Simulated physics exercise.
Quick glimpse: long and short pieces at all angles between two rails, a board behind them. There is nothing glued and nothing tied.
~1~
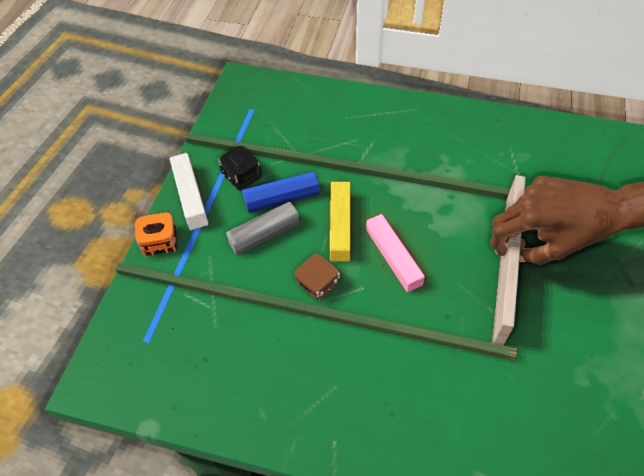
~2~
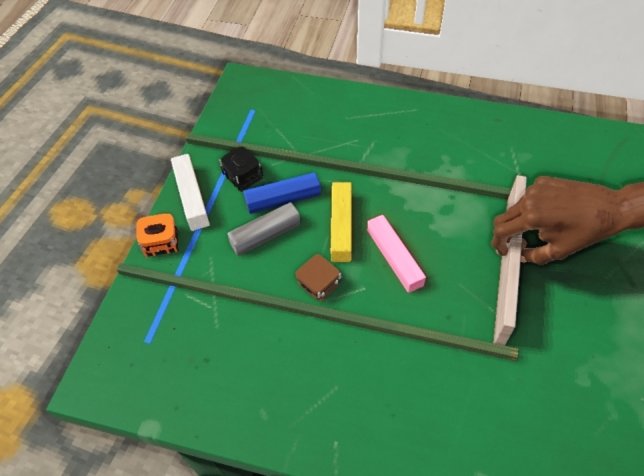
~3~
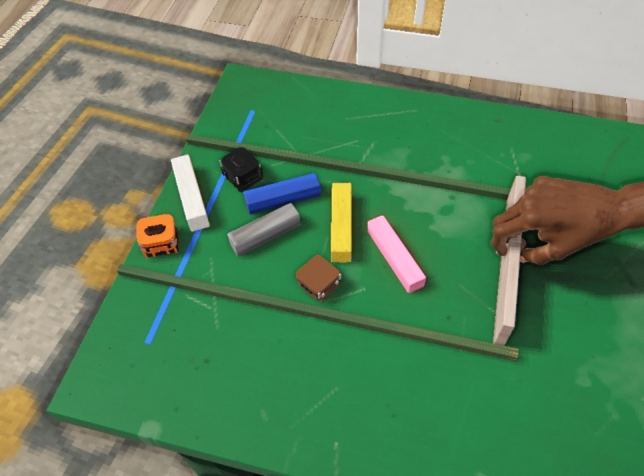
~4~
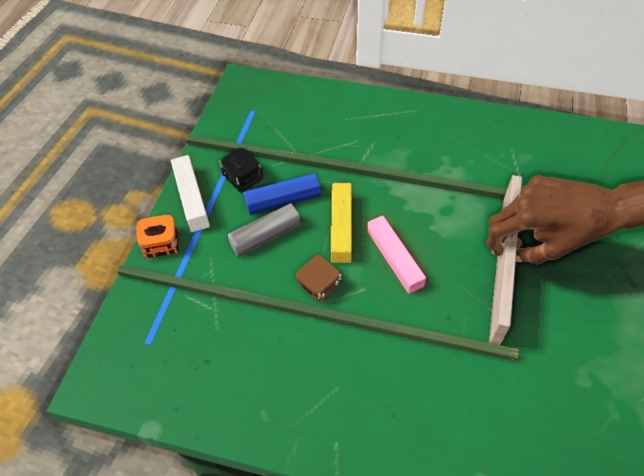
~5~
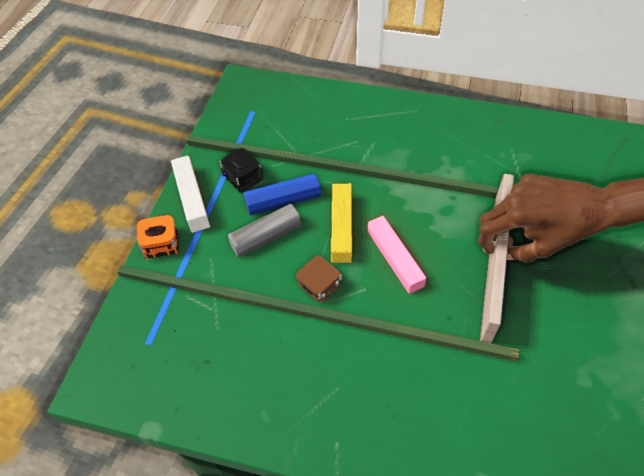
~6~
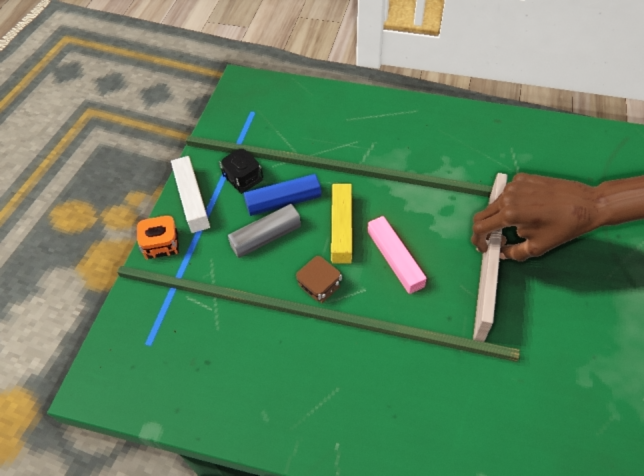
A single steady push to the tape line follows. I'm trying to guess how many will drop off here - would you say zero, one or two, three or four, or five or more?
Expect a modest handful, three or four, to go down.
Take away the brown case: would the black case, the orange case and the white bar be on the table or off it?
Note: Black case is off by the end; orange case is off by the end; white bar is off by the end.
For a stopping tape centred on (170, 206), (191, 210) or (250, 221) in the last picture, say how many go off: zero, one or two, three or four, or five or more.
In that order: Five or over; at least five; not one.
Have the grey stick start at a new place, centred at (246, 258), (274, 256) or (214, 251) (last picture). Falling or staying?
One place at a time, it keeps its place; then it keeps its place; then it keeps its place.
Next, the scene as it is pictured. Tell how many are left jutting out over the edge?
That adds up to 1.
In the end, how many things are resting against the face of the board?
The figure is 2.
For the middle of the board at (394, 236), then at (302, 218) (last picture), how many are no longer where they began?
Respectively 1 and 5.
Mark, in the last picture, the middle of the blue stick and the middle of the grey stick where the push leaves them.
In the last picture the blue stick sits around (180, 167) and the grey stick around (156, 219).
A little later, none off yet; orange case at rest near (159, 238); white bar at rest near (190, 193); black case at rest near (242, 171).
Next, none off yet; orange case at rest near (159, 238); white bar at rest near (190, 193); black case moving near (235, 166).
When it is over, the number that fall off is three or four; down, black case, white bar and orange case.
